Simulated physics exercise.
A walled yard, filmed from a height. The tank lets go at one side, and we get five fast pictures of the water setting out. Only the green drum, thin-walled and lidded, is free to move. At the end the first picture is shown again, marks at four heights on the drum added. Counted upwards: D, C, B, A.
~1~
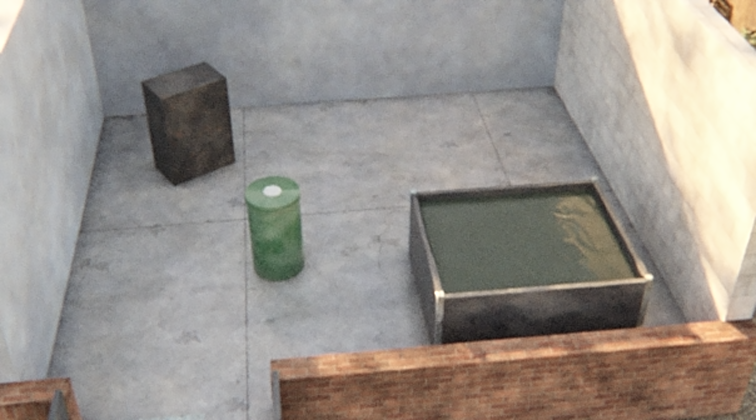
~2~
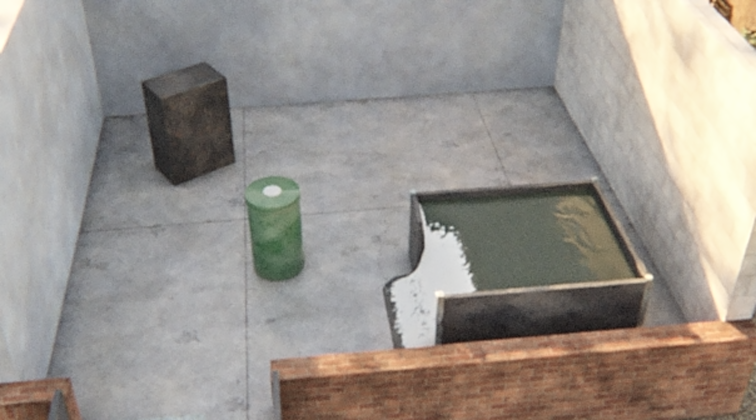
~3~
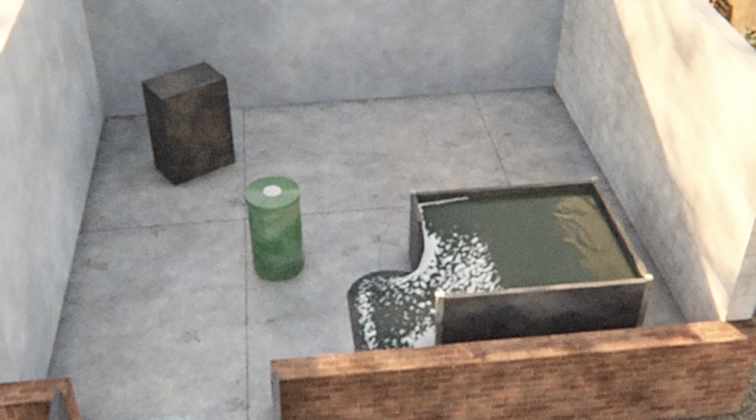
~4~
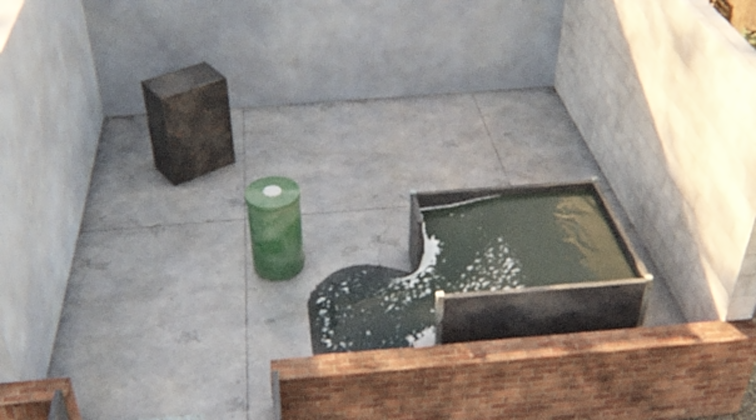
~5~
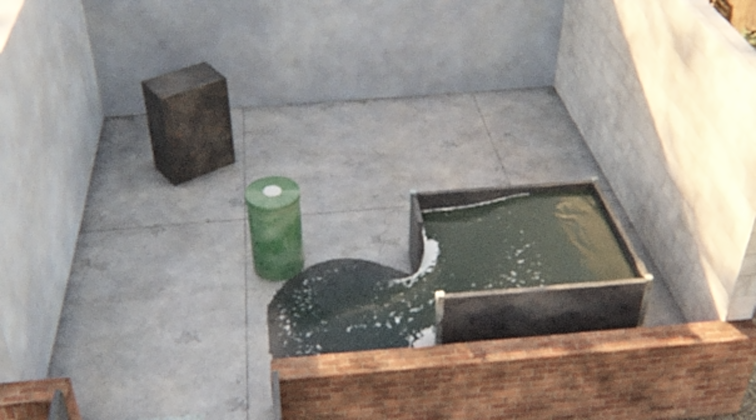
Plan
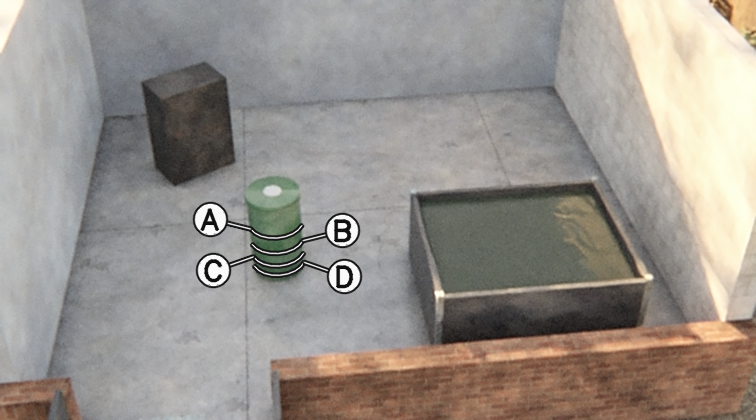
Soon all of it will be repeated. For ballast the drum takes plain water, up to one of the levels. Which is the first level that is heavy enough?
Use line C.
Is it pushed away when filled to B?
No, not at all.
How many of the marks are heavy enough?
Three.
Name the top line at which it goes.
That would be D.
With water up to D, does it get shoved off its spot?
Yes.
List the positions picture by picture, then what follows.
In the first frame, lid of the green drum at (273, 191); tank full, its middle at (523, 241); open gate at (172, 373).
In the second frame, 2 % of the ground wet, in view closest to the drum at (401, 280).
In the third frame, 3 % of the ground wet, in view closest to the drum at (367, 279).
In the fourth frame, 6 % of the ground wet, in view closest to the drum at (329, 286).
In the fifth frame, lid of the green drum at (273, 191); 8 % of the ground wet, in view closest to the drum at (302, 280).
On the marked copy, A at (277, 238); B at (278, 253); C at (279, 265); D at (279, 275); from the bottom up D, C, B, A.
With A, it does not move.
With B, it does not move.
With C, it does not move.
With D, it is pushed about its own width away.
